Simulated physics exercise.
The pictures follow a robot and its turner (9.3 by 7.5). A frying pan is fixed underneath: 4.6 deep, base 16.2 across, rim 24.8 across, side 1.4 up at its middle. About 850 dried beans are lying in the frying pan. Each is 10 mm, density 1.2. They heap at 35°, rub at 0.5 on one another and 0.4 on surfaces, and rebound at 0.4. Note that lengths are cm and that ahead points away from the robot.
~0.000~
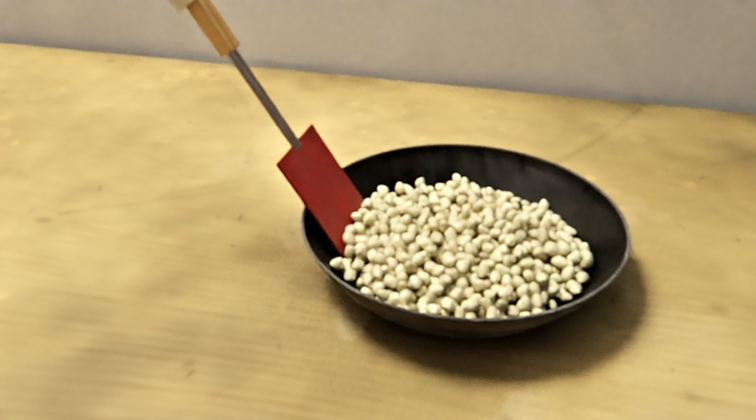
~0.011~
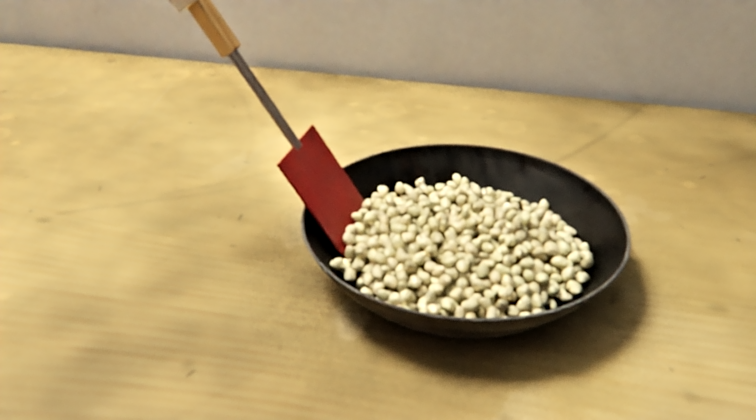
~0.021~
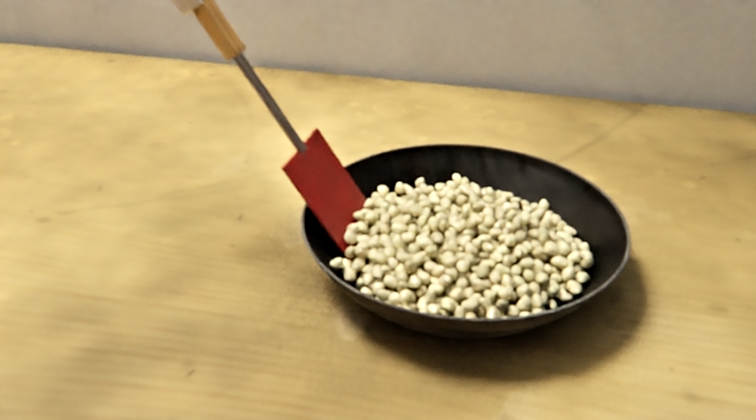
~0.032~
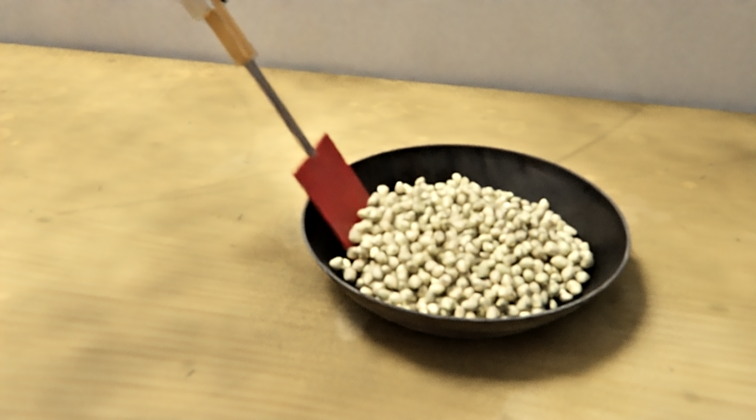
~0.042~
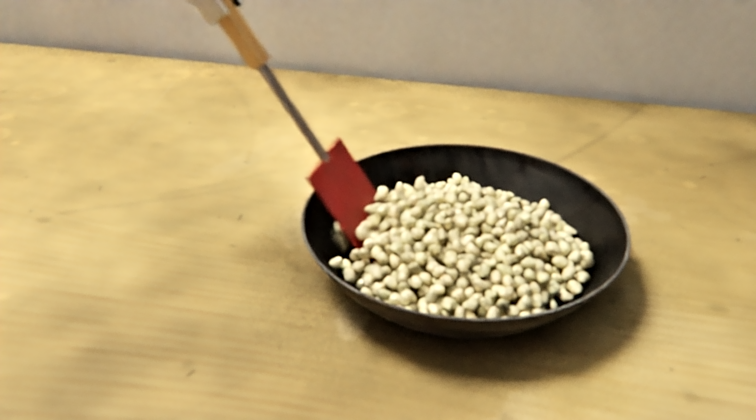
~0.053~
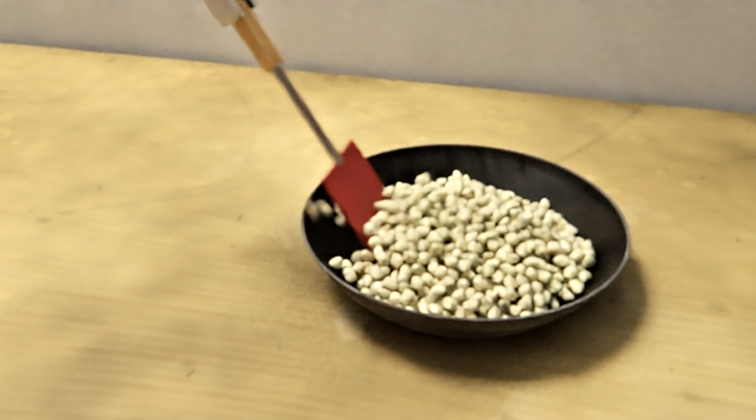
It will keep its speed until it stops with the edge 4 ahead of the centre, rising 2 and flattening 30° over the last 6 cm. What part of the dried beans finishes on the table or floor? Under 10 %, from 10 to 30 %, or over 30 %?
Under 10 %.
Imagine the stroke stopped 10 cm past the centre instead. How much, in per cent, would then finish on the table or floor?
Then the share is near 35 in a hundred.
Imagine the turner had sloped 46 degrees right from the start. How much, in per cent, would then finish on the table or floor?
Then roughly 0 percent.
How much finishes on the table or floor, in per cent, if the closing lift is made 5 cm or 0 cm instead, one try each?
Close to 10 and 0 percent respectively.
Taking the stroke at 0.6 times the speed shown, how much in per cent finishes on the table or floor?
Estimate: Approx. 0 %.
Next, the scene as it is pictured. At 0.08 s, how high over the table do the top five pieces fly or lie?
Height: Approx. 9 cm.
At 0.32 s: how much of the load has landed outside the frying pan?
I'd put it at around 5 per cent.
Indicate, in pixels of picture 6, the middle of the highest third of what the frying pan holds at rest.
Around (554, 236).
After 0.08 s, sloping 56°, highest piece 11 above the table; 845 in the frying pan, 4 on the blade or in flight.
After 0.11 s, sloping 45°, highest piece 17 above the table; 844 in the frying pan, 5 on the blade or in flight.
After 0.32 s, sloping 27°, highest piece 35 above the table; 816 in the frying pan, 23 on the table or floor, 10 on the blade or in flight.
After 1.37 s, sloping 27°, highest piece 6 above the table; 814 in the frying pan, 35 on the table or floor.
At rest, 814 in the frying pan, 35 on the table or floor. That is 4 % on the table or floor.
